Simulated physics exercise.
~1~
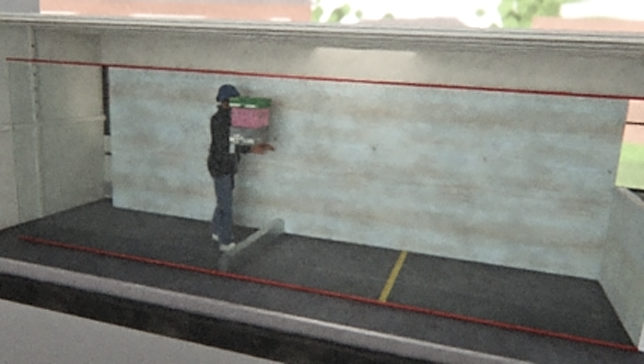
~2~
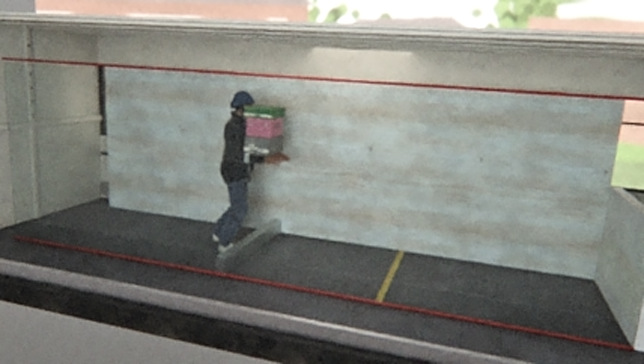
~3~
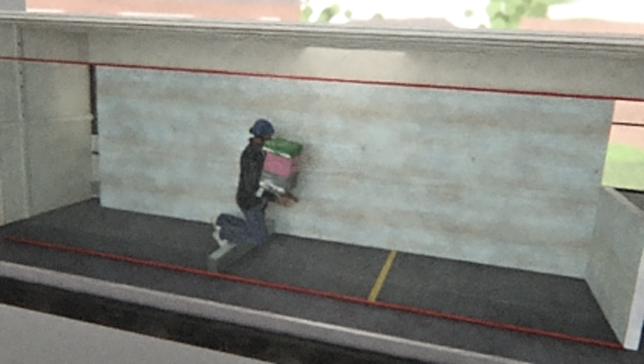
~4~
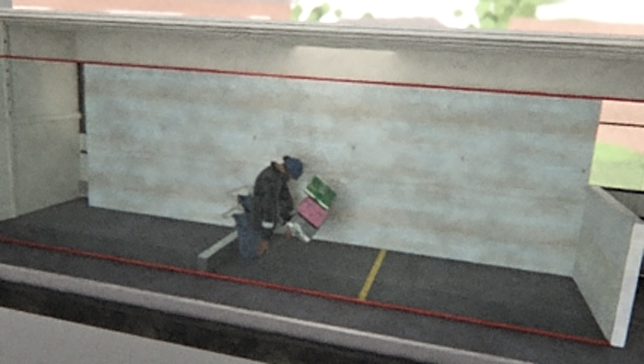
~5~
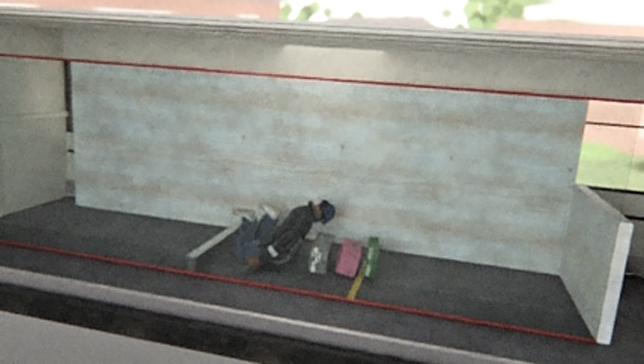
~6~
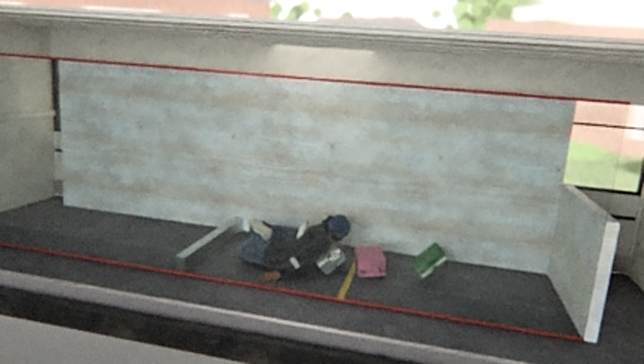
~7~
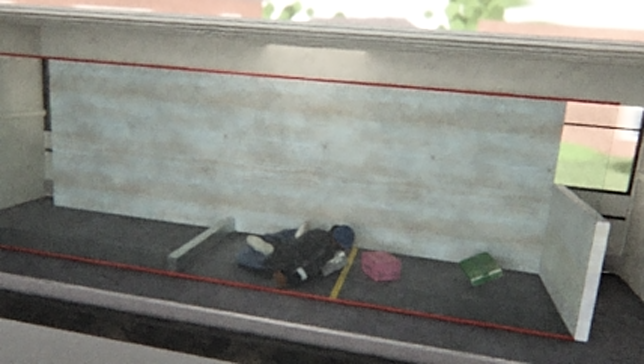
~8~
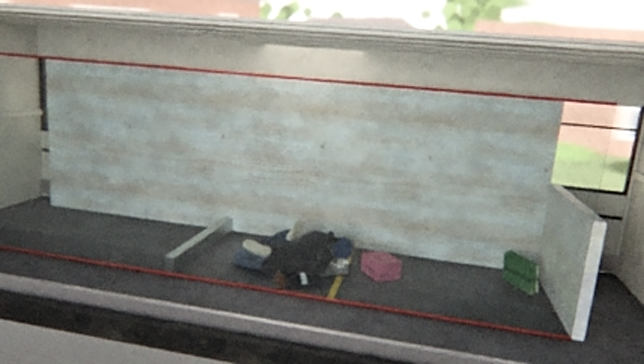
Person carrying stacked boxes tripping over a low rail and falling flat, pink and green boxes tumbling right past a yellow line.
